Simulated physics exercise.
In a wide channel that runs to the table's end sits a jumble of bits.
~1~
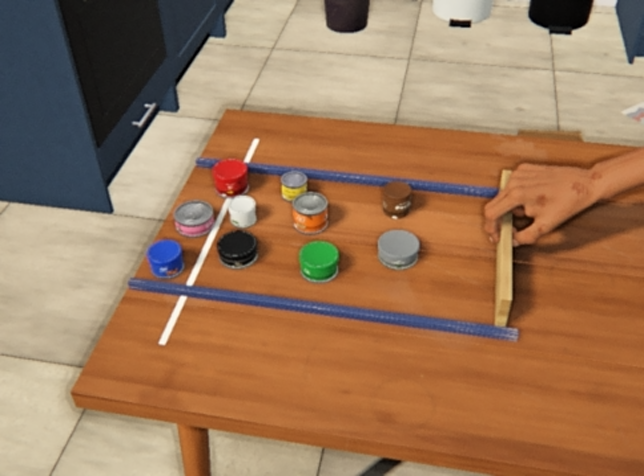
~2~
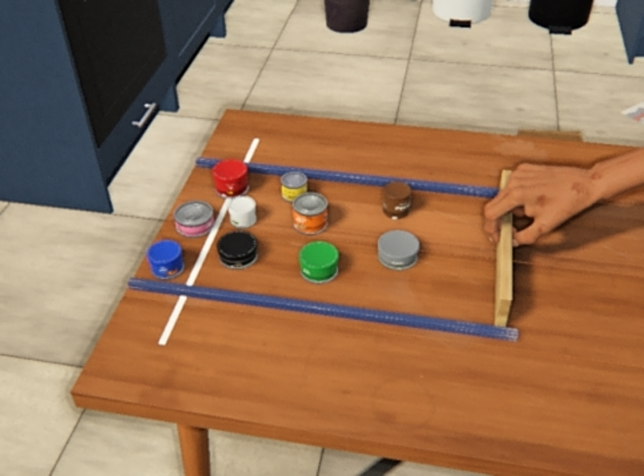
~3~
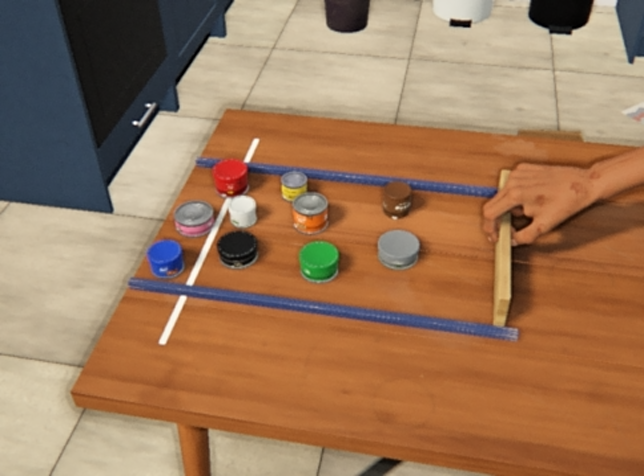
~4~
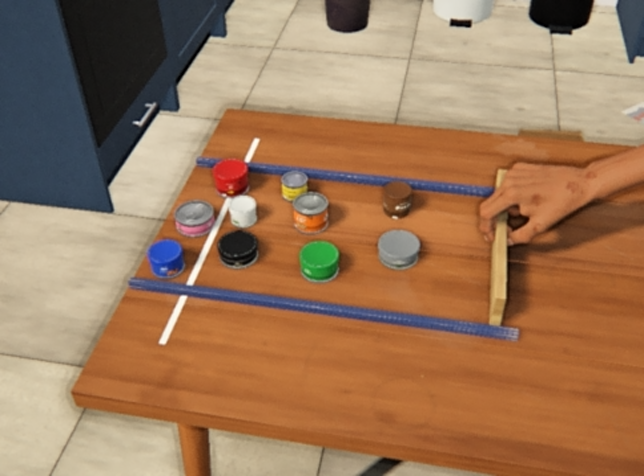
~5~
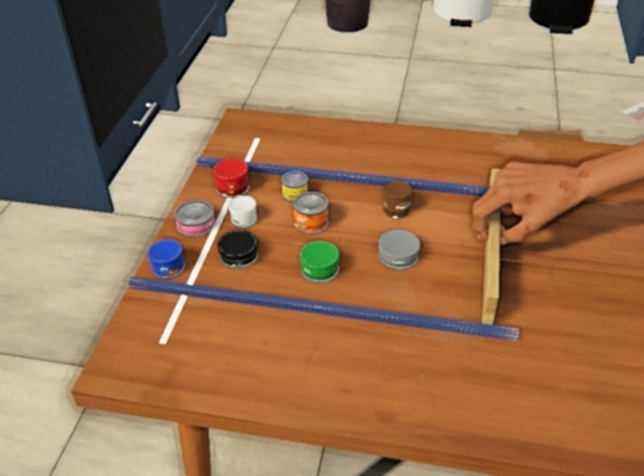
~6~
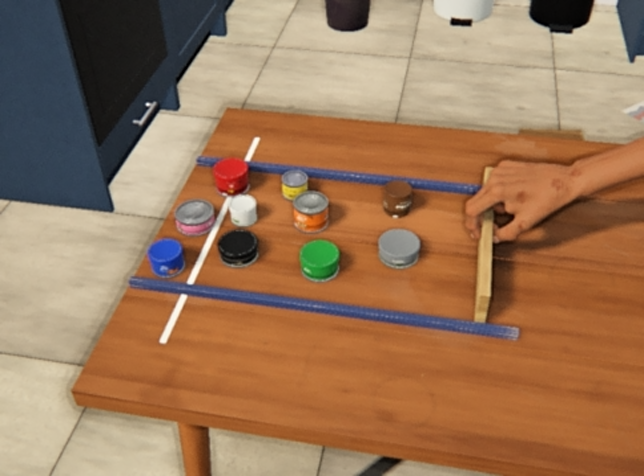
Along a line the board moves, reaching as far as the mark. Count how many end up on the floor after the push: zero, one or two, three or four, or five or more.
One or two.
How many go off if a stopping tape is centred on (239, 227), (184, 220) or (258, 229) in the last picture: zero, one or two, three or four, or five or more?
Going through the three places in order, the answers are no fall at all; five or over; none.
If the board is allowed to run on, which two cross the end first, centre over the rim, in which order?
Earliest is the pink tin; next is the black tin.
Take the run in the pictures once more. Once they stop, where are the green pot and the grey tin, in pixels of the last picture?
The green pot ends up near (182, 251), and the grey tin near (194, 226).
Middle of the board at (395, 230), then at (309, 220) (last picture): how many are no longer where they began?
2 at one spot and 5 at the other.
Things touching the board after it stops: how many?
Number: 5.
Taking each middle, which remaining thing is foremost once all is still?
The black tin.
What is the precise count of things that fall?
1.
Soon after, none off yet; blue pot at rest near (167, 259); pink tin at rest near (195, 218); red pot at rest near (232, 178).
By the end, the number that fall off is one or two; fallen, pink tin.
